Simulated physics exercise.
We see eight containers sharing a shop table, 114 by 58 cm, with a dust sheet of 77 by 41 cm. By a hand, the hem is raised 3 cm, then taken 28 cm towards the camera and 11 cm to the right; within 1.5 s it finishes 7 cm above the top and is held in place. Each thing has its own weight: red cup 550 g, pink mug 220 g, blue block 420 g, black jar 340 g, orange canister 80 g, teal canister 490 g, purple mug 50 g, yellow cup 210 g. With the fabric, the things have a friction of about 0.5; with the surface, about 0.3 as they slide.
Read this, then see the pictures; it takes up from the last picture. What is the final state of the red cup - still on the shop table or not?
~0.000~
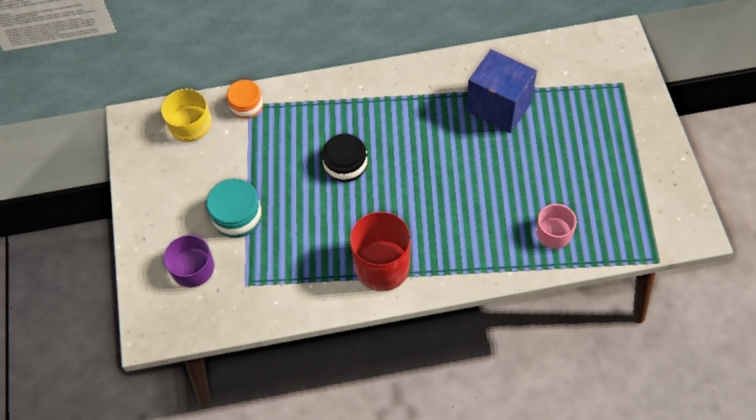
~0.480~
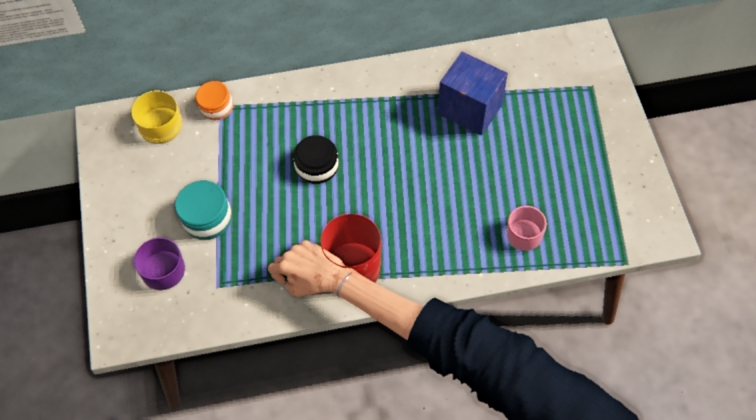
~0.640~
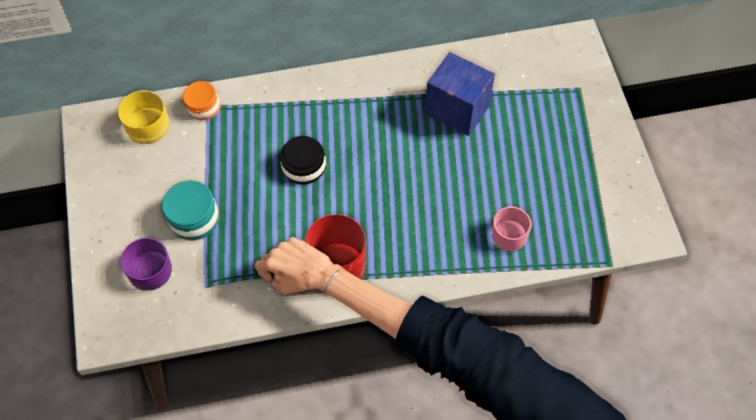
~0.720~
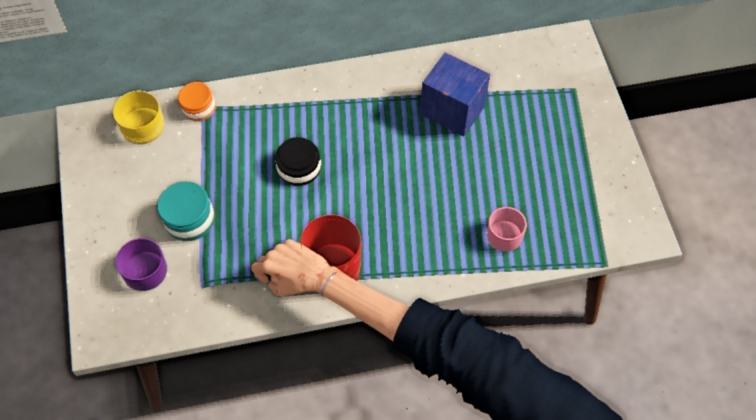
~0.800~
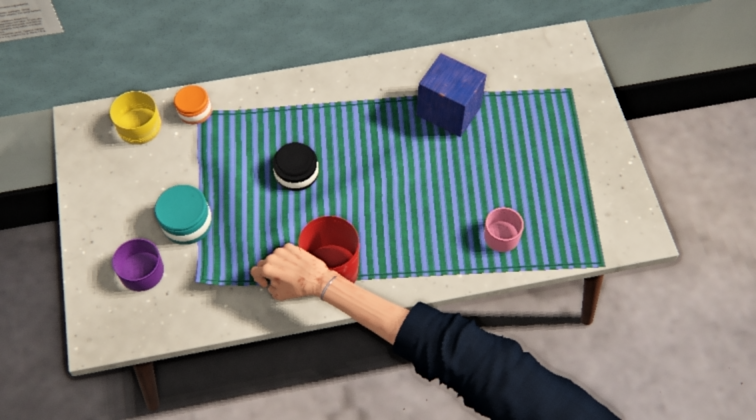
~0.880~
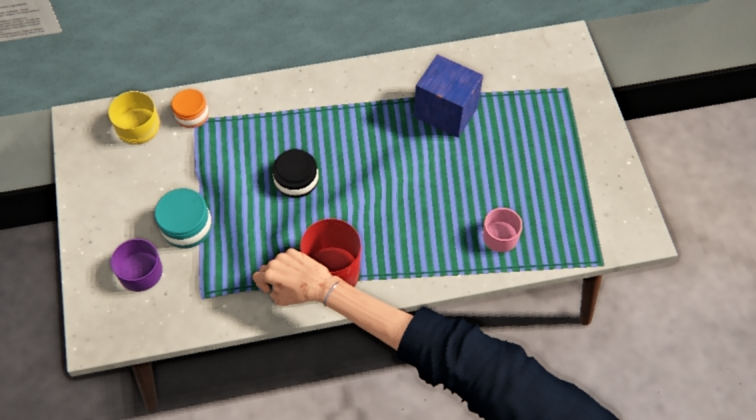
The red cup is no longer on the shop table.
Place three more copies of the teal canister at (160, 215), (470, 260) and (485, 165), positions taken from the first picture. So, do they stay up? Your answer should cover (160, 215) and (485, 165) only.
So the first copy ends up on top, while the second copy ends up on top.
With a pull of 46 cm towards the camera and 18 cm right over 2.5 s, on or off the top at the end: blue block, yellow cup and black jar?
In that case blue block holds on, yellow cup holds on and black jar is lost over the edge.
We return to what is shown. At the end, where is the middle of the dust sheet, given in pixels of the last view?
Around (376, 286).
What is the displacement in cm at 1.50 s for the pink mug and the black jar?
Estimate: Pink mug near 2 cm, black jar near 20 cm.
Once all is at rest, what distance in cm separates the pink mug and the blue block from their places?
About: Pink mug off the top, blue block 25 cm.
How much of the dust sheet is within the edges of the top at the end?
Near 60 in a hundred.
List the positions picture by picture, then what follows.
Red cup (380, 238); dust sheet corners (245, 286) (624, 83) (660, 263), in the first frame.
Dust sheet corners (593, 86) (629, 265); grip (284, 281), in the second frame.
Red cup (335, 241); dust sheet corners (581, 88) (613, 267); grip (271, 278), in the third frame.
Dust sheet corners (576, 89) (608, 267); grip (268, 280), in the fourth frame.
Teal canister (181, 206); orange canister (191, 98); black jar (295, 158); dust sheet corners (572, 89) (605, 267); grip (267, 284), in the fifth frame.
Red cup (330, 245); dust sheet corners (568, 88) (604, 266); grip (269, 290), in the sixth frame.
After 1.2 s, 100 % of the dust sheet is still over the top; red cup 7 cm off its start, black jar 10 cm off its start, teal canister 6 cm off its start.
After 1.5 s, 90 % of the dust sheet is still over the top; red cup on its side, 19 cm off its start, black jar 18 cm off its start, teal canister 10 cm off its start.
After 1.8 s, 80 % of the dust sheet is still over the top; red cup over the edge, black jar on its side, 25 cm off its start at (349, 257), teal canister 14 cm off its start at (190, 268).
After 2.1 s, 75 % of the dust sheet is still over the top; red cup over the edge, black jar on its side, 31 cm off its start, blue block 17 cm off its start.
After 3.7 s, 60 % of the dust sheet is still over the top; red cup over the edge, black jar over the edge, pink mug over the edge, blue block 23 cm off its start at (396, 166).
